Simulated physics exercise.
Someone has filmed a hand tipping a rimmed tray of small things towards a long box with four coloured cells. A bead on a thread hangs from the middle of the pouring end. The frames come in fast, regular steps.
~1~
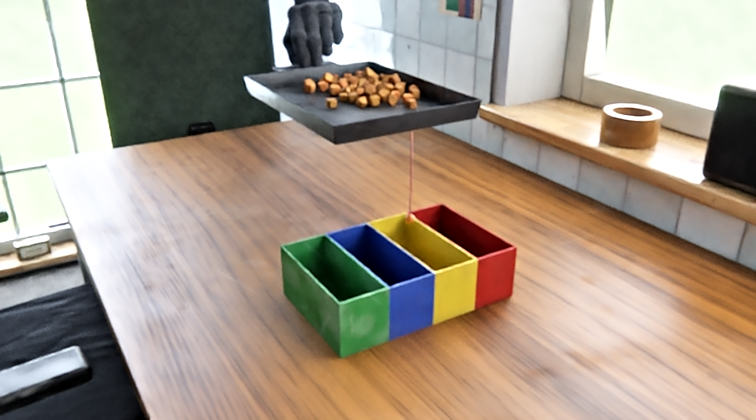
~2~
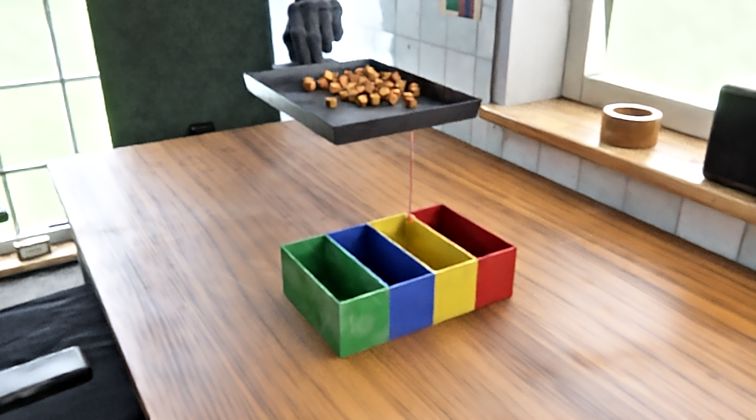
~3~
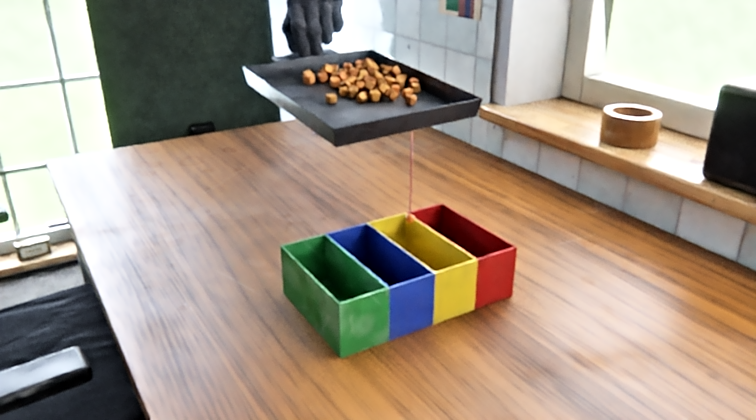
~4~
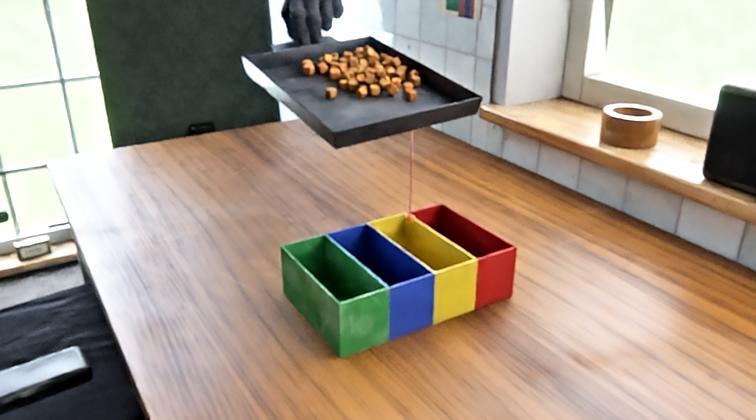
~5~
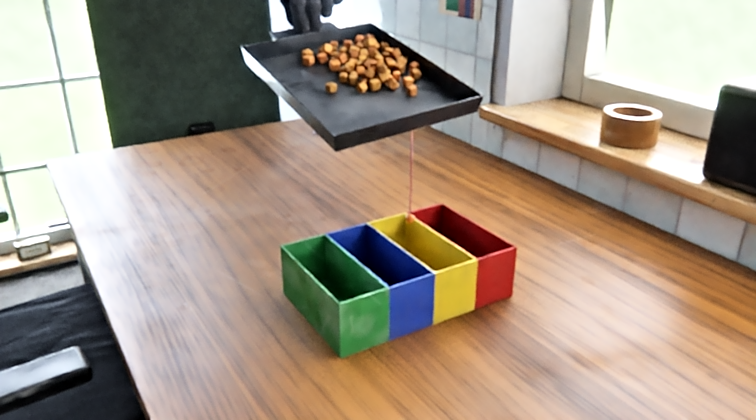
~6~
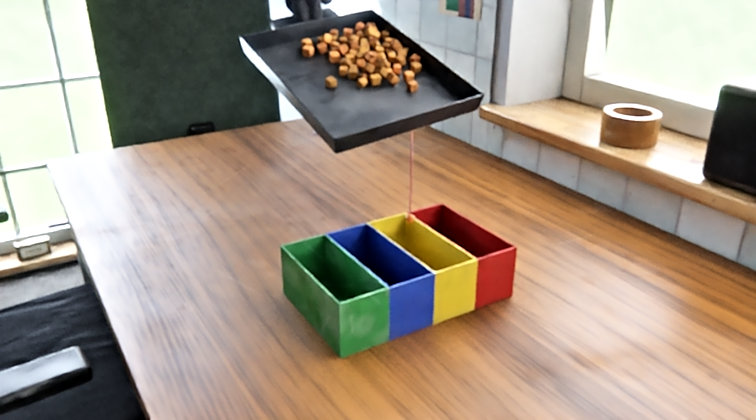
At the start, a dark gloved hand is behind a nearly level black tray of brown cubes, above a box with green, blue, yellow and red cells. The tray's far side then rises steadily, tilting it towards the viewer and slightly left, while the cubes stay bunched and the box remains still.
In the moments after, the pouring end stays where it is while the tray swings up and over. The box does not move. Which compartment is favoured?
The blue one ends fullest.
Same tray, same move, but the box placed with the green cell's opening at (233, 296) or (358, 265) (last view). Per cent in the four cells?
About 80 and 90 per cent.
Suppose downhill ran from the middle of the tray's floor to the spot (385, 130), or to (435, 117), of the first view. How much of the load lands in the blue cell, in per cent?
Near 30 % and 0 %.
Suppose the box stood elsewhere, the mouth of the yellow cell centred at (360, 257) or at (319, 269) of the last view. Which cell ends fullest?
The first try: The cell in yellow. The second: Red.
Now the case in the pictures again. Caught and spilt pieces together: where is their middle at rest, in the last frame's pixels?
Around (378, 304).
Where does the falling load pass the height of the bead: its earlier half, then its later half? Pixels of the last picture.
At about (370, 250), then at (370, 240).
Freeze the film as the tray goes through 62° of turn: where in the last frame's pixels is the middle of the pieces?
Near (369, 119).
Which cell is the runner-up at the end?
It is the green cell.
Shortly afterwards, tray tipped steeply; all but a few on the tray; a little falling or outside the box.
Next, tray tipped past a quarter turn; the bulk on the tray; a little in the blue cell; a little in the green cell; only a few in the yellow cell.
Some moments later, tray tipped past a quarter turn; near half in the blue cell; near a third in the green cell; near a quarter in the yellow cell; a little falling or outside the box.
In the end, tray tipped past a quarter turn; near half in the blue cell; near a third in the green cell; near a quarter in the yellow cell; none at all in the red cell; a little outside the box.
